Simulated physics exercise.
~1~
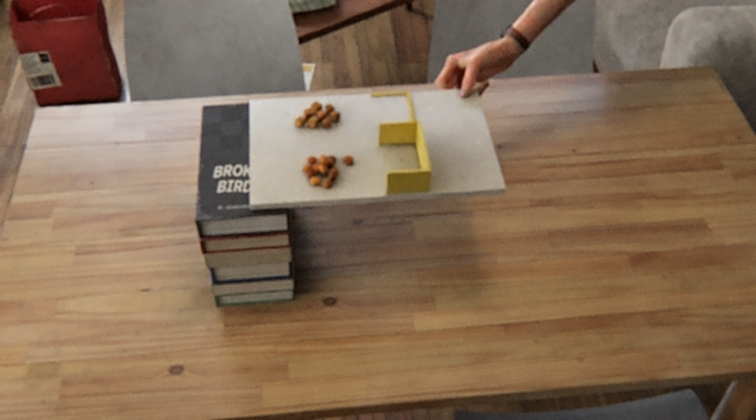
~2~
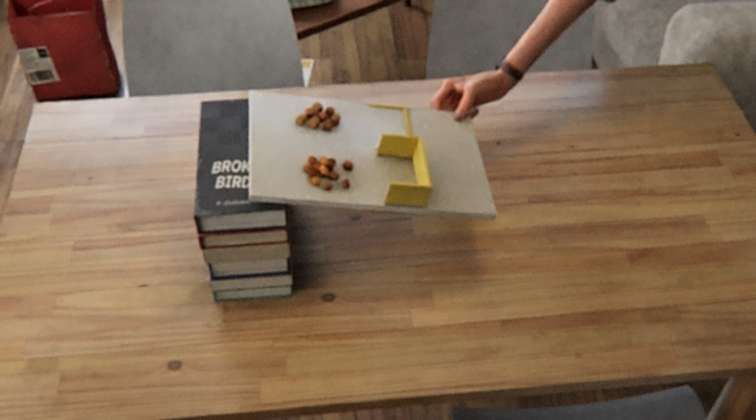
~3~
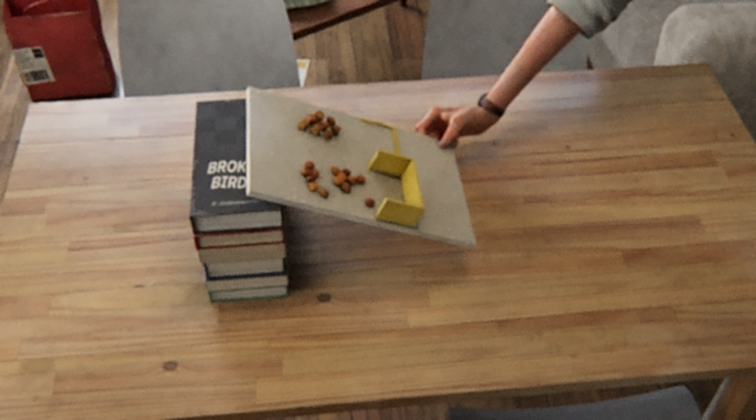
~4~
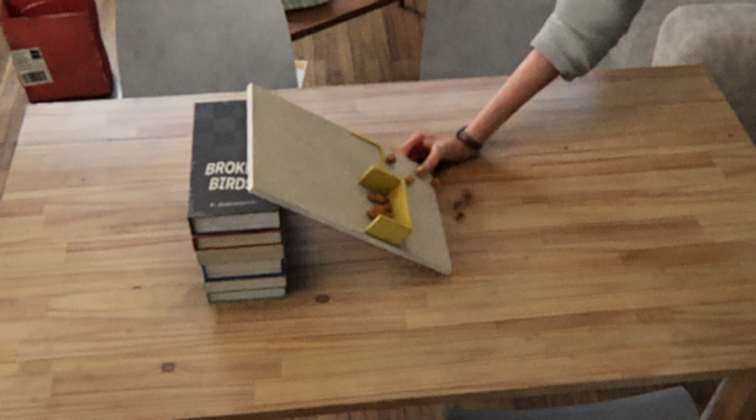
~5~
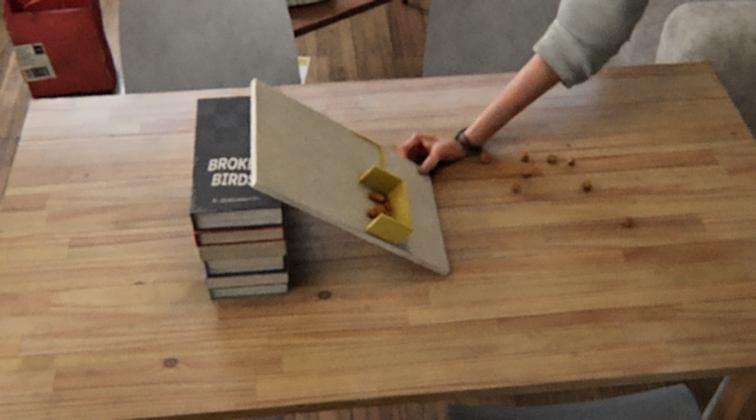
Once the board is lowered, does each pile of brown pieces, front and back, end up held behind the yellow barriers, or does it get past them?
The front pile is held and gathers behind its yellow barrier. The back pile gets past its barrier and ends up scattered across the table.
